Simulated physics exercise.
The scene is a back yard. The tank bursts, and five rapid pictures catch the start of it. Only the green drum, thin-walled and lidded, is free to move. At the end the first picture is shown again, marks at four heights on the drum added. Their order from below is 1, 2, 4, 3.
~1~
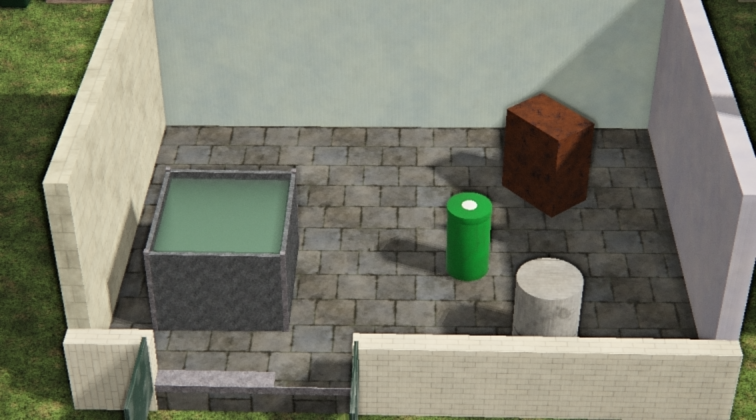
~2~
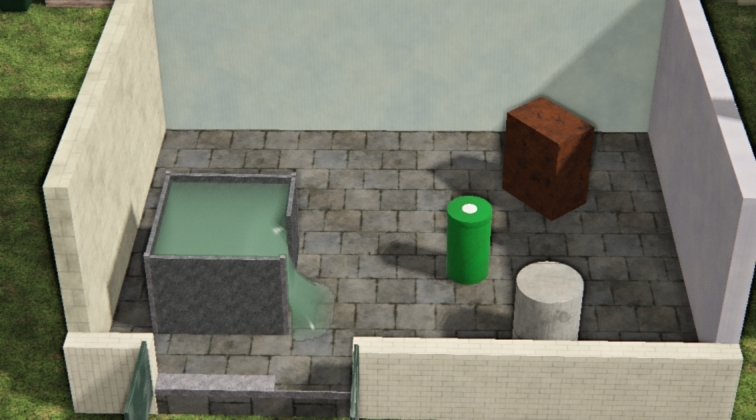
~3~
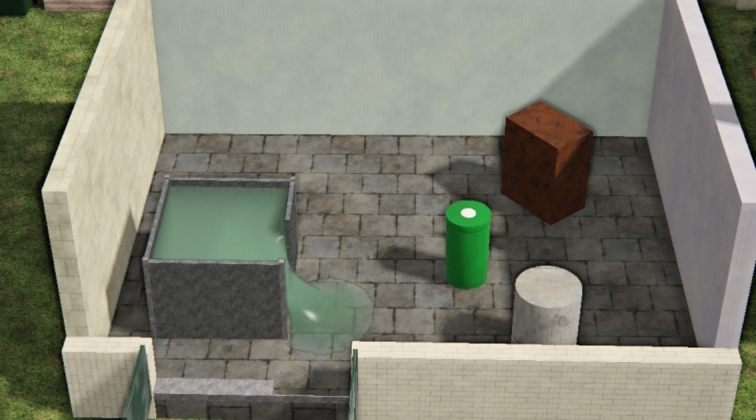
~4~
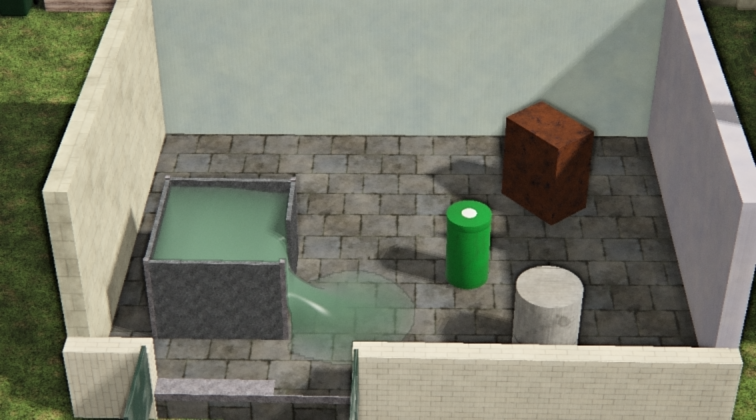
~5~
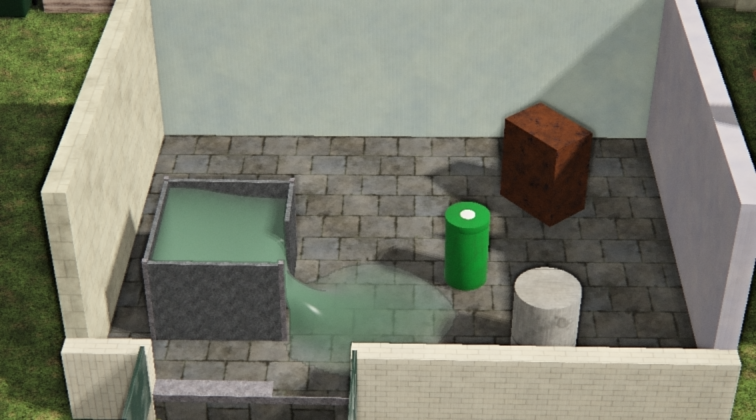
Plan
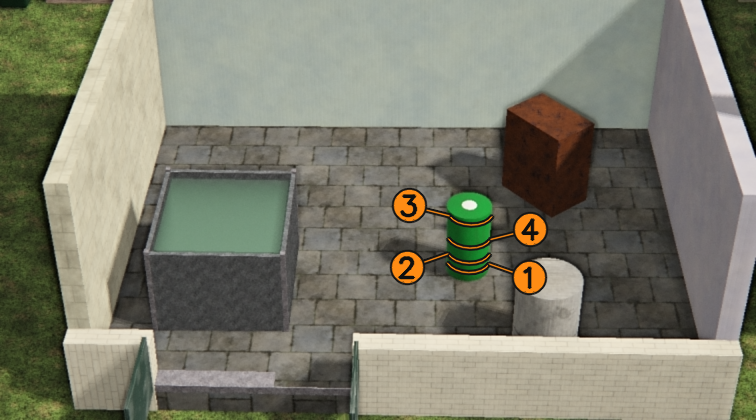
The footage shows a walled, paved yard with a full stone tank, a green drum, a rusty-brown block and a pale cylinder; greenish water pours from the tank's right side and spreads rightward across the paving.
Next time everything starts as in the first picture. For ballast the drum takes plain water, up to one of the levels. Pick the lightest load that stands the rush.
4.
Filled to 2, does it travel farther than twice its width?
No, less.
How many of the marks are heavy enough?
Two of the four.
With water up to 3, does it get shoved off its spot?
No, that is safe.
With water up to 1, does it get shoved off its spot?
Yes, that goes wrong.
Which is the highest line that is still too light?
Here it is line 2.
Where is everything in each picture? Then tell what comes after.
In the first picture, lid of the green drum at (470, 206); tank full, its middle at (224, 217); open gate at (253, 335).
In the second picture, 1 % of the ground under water, its edge towards the drum at (322, 287).
In the third picture, 3 % of the ground under water, its edge towards the drum at (366, 306).
In the fourth picture, 6 % of the ground under water, its edge towards the drum at (407, 303).
In the fifth picture, lid of the green drum at (469, 215); 9 % of the ground under water, its edge towards the drum at (439, 297).
In orange, 1 at (468, 272); 2 at (469, 263); 3 at (471, 225); 4 at (469, 248); from the bottom up 1, 2, 4, 3.
If 1 is chosen, it is pushed about 6 times its own width away.
If 2 is chosen, it is pushed about its own width away.
If 3 is chosen, it does not move.
If 4 is chosen, it does not move.
